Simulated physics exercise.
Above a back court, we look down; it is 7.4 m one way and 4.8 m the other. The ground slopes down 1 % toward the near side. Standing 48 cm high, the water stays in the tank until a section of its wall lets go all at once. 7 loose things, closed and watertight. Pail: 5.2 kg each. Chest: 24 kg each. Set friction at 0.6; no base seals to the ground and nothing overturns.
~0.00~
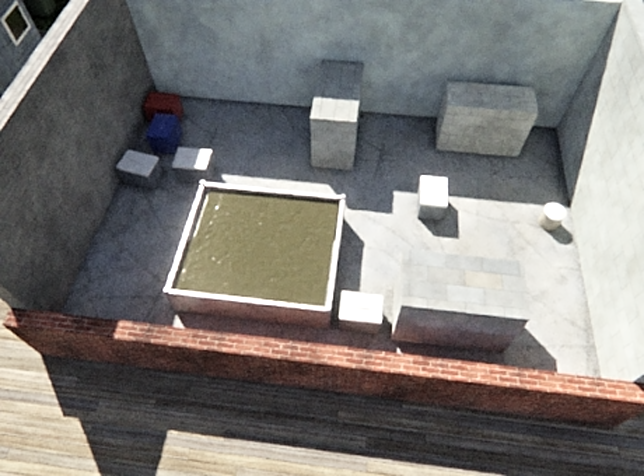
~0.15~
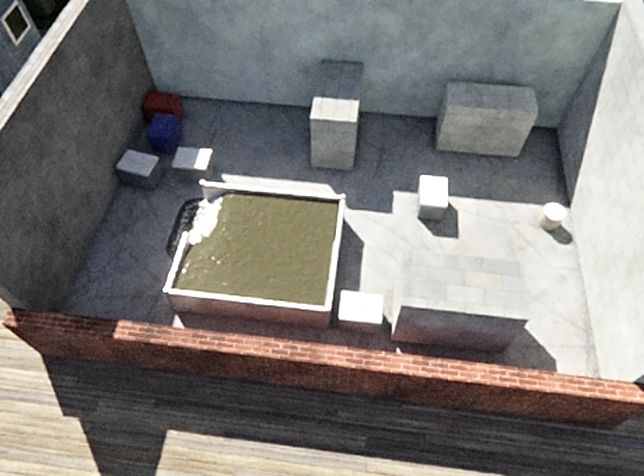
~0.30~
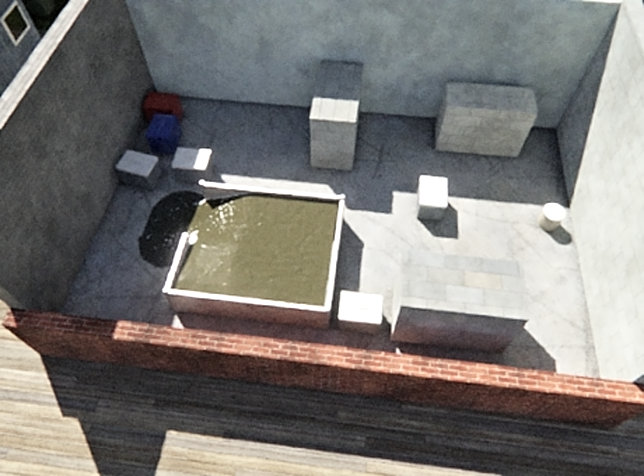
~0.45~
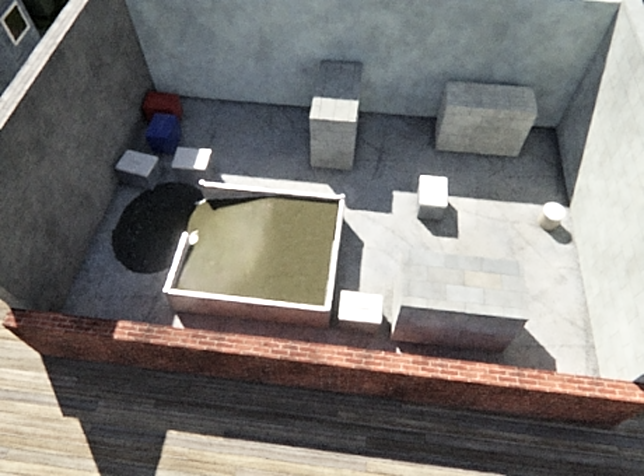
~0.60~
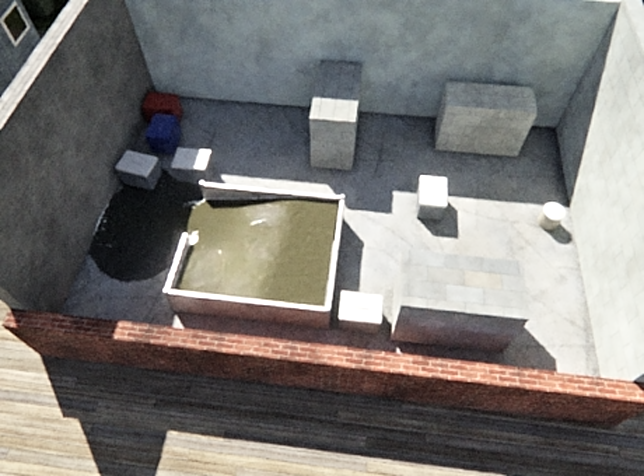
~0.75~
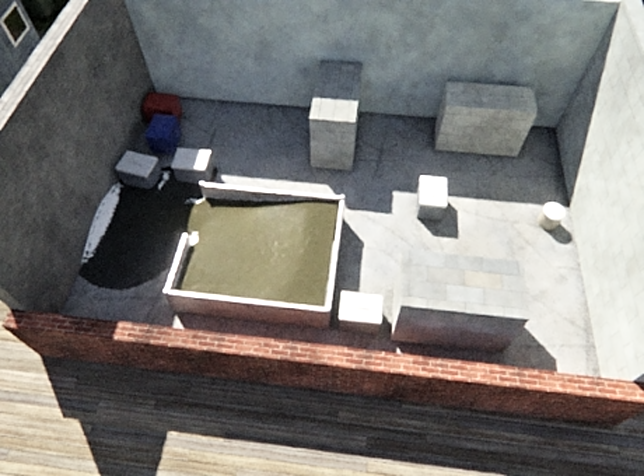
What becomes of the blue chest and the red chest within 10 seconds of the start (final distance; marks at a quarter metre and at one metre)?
Outcome: The blue chest is likely to be swept off; the red chest is likely to be swept off.
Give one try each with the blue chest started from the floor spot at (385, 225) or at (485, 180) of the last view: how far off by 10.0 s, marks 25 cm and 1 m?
I'd say it does not really move on the first try and it does not really move on the second.
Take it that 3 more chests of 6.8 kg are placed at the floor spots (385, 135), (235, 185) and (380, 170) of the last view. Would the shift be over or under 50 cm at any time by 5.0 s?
Lab note - in order: Below threshold / below threshold / below threshold.
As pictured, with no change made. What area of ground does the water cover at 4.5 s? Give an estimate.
Roughly 17 m2.
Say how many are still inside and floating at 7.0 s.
By my count, 1.
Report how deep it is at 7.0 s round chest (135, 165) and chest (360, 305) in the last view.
I'd estimate 7 cm for the first and 3 cm for the second.
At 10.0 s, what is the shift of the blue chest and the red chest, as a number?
Offsets: Near 250 and 250 centimetres.
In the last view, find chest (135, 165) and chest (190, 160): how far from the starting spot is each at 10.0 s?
Respectively: 150 cm / 0 cm.
After 2.0 s the blue chest is near (169, 119), 0.2 m from its start, aground; the red chest is near (163, 98), 0.1 m from its start, aground; 0 afloat.
After 4.5 s the blue chest is near (259, 105), 1.7 m from its start, aground; the red chest is near (233, 93), 1.3 m from its start, afloat; 1 afloat.
After 7.0 s the blue chest is near (300, 131), 2.4 m from its start, aground; the red chest is near (293, 98), 2.4 m from its start, afloat; 1 afloat.
After 10.0 s the blue chest is near (294, 161), 2.4 m from its start, aground; the red chest is near (298, 114), 2.5 m from its start, afloat; 1 afloat.
